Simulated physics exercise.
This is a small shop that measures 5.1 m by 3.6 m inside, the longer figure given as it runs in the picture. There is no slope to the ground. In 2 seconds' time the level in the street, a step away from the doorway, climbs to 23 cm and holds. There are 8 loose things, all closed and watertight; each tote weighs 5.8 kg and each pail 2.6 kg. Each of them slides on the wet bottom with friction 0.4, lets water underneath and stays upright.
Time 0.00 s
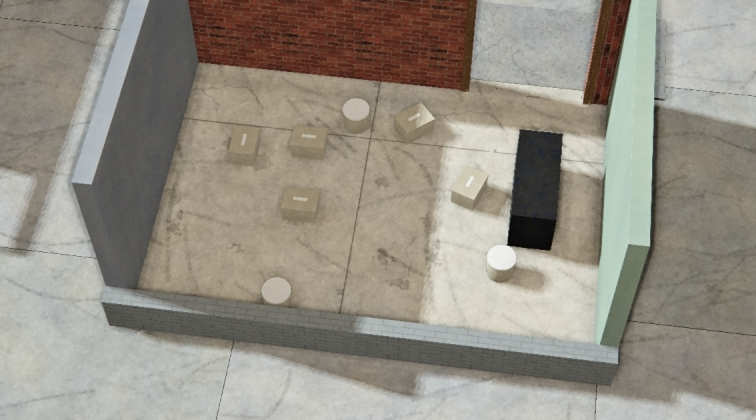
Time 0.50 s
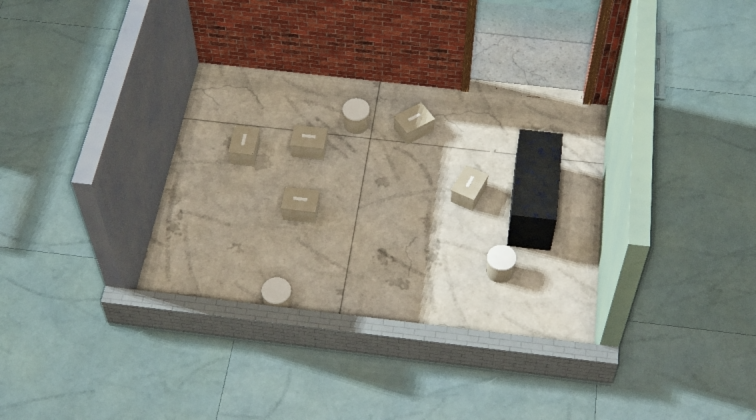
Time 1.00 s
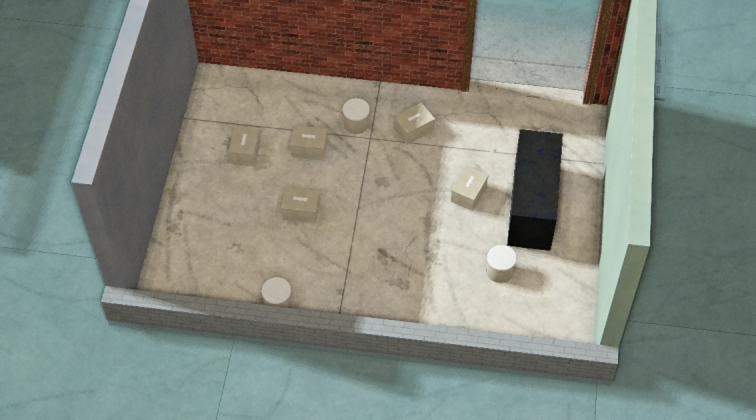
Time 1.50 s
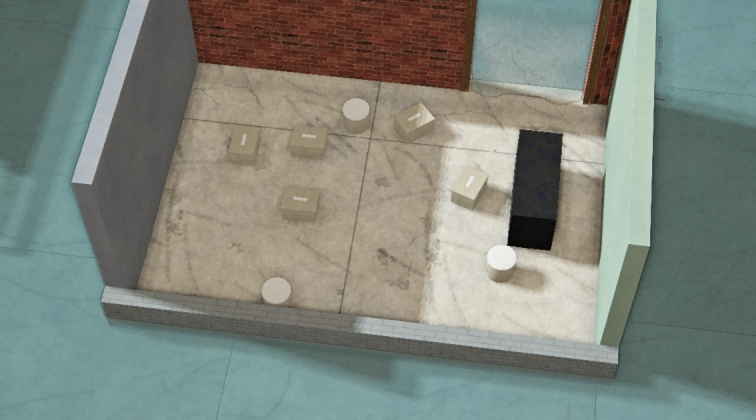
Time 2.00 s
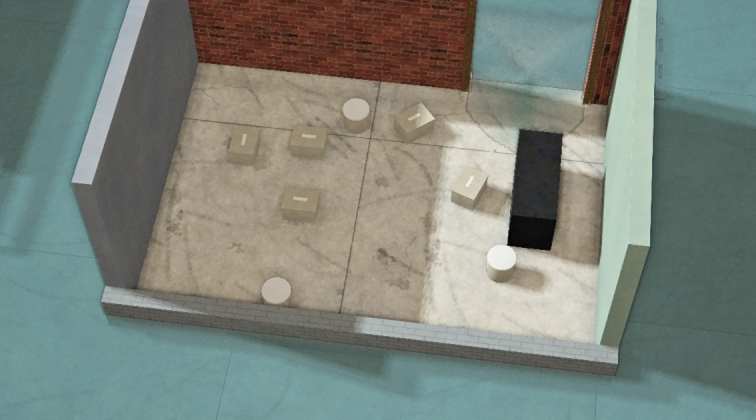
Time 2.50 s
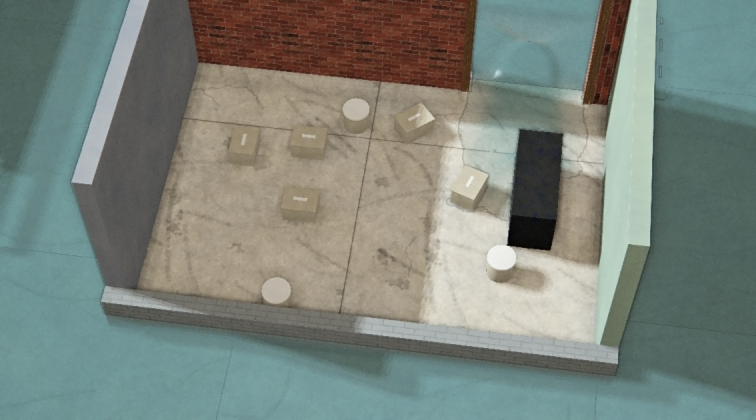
A small, roofless shop with a marbled stone floor is seen from high above at a fixed angle. Five beige boxes and three pale cylinders sit scattered around a long black block on the right, between a grey left wall, a red brick back wall and a pale green right wall. Bluish-green water covers the ground outside, then spreads thinly through the back-right doorway towards the block, while the objects stay still.
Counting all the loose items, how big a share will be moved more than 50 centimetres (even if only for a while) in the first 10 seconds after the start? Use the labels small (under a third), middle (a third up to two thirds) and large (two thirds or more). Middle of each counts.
Middle.
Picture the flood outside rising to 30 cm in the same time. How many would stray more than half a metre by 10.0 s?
Count under that change: 6.
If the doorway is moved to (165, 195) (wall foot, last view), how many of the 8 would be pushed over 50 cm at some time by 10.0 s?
So the tally would be 7.
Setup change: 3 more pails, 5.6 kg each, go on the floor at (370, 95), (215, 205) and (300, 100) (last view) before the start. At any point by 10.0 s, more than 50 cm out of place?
First one stays inside the line, second one crosses the line, third one stays inside the line.
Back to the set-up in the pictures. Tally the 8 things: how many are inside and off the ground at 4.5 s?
The count is 1.
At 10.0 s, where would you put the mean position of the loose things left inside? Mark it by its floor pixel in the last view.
Averaged position, last view: Near pixel (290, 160).
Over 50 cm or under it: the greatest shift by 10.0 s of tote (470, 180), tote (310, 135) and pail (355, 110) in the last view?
In that order: Above the mark, below the mark, below the mark.
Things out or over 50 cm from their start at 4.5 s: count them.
The answer is 2.
After 3.5 s 1 of 8 are over 50 cm from their spots; 0 afloat.
After 4.5 s 2 of 8 are over 50 cm from their spots; 1 afloat.
After 7.0 s 4 of 8 are over 50 cm from their spots; 3 afloat.
After 10.0 s 5 of 8 are over 50 cm from their spots, and 5 have been at some point; 5 afloat.
